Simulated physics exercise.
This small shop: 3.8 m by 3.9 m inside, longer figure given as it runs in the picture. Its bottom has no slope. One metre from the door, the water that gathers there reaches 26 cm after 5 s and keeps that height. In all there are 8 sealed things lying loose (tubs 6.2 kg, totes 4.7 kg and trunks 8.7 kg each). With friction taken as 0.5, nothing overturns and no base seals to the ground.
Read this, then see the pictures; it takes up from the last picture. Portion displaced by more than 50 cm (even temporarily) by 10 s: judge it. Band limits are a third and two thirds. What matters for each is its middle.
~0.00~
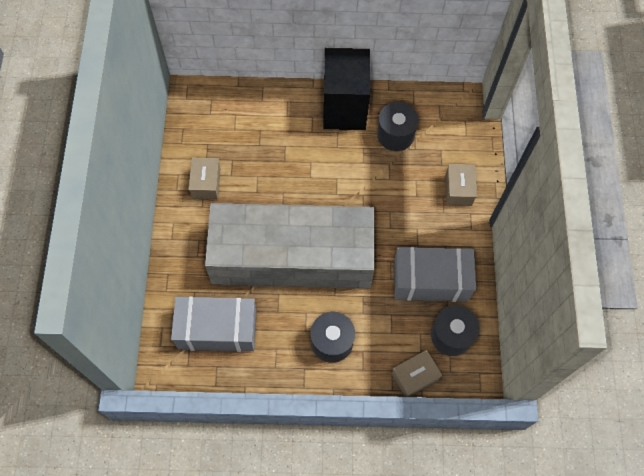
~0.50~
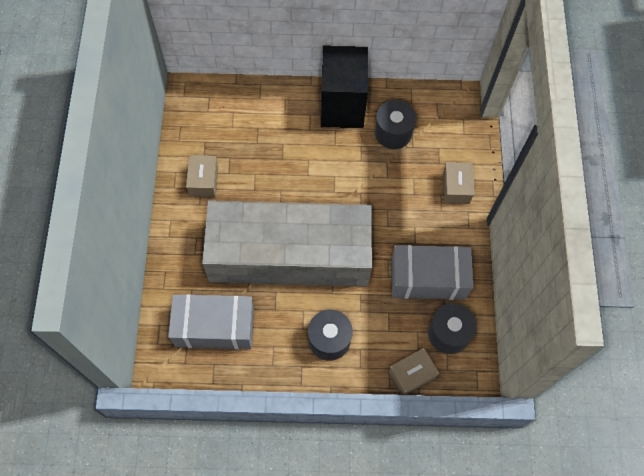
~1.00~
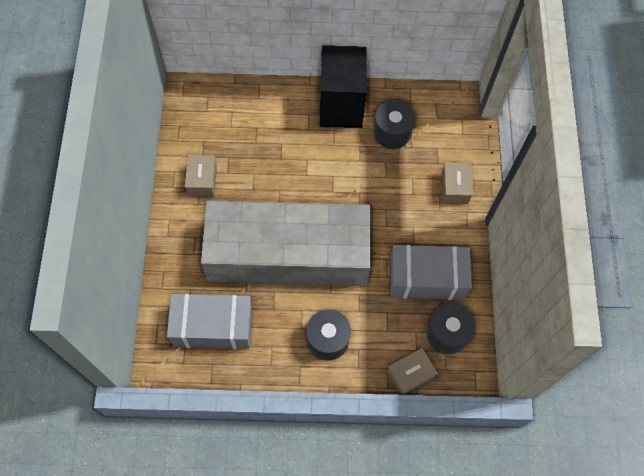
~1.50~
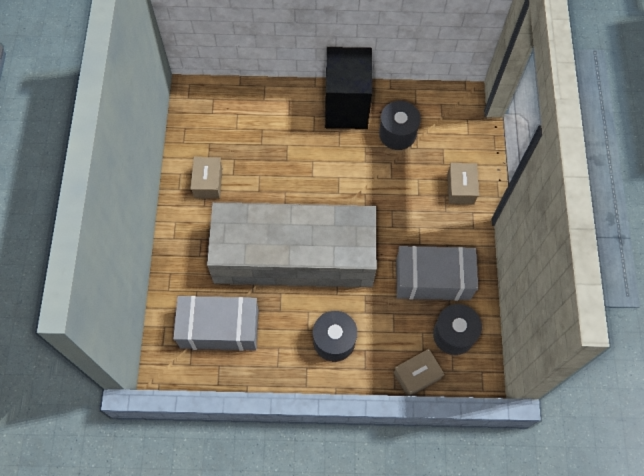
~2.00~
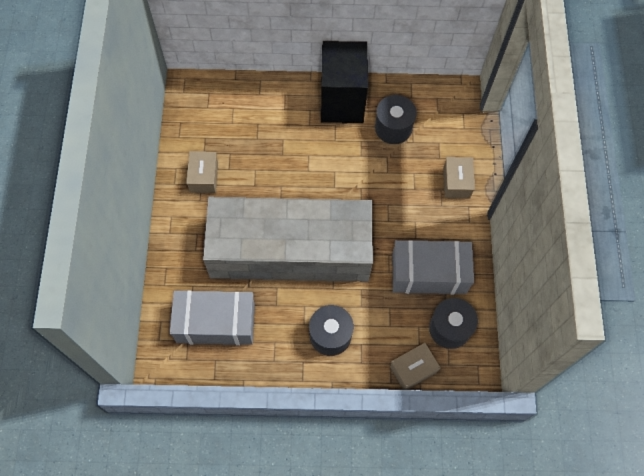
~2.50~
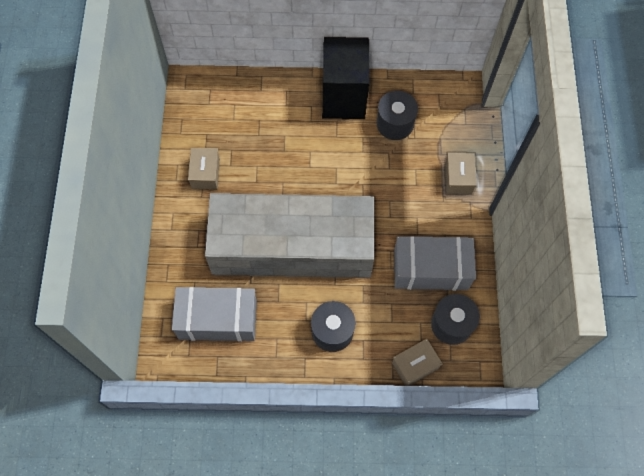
It's going to be a fair part, a third to two thirds.
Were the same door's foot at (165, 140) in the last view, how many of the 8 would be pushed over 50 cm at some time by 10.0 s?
Count: 7.
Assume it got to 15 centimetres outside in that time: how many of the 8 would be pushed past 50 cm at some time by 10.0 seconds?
That would give 2.
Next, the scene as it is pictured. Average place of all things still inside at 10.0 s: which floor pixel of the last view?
It works out to somewhere near (323, 250) on the floor.
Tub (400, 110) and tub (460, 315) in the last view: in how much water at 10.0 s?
15 and 6 cm.
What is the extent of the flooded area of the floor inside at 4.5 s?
My estimate is roughly 5.5 m2.
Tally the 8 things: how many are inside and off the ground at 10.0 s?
At that time, 8.
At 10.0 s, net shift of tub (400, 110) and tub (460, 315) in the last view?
200 cm and 5 cm respectively.
After 3.5 s 1 of 8 are over 50 cm from their spots; 0 afloat.
After 4.5 s 1 of 8 are over 50 cm from their spots; 1 afloat.
After 7.0 s 2 of 8 are over 50 cm from their spots; 3 afloat.
After 10.0 s 5 of 8 are over 50 cm from their spots, and 5 have been at some point; 8 afloat.
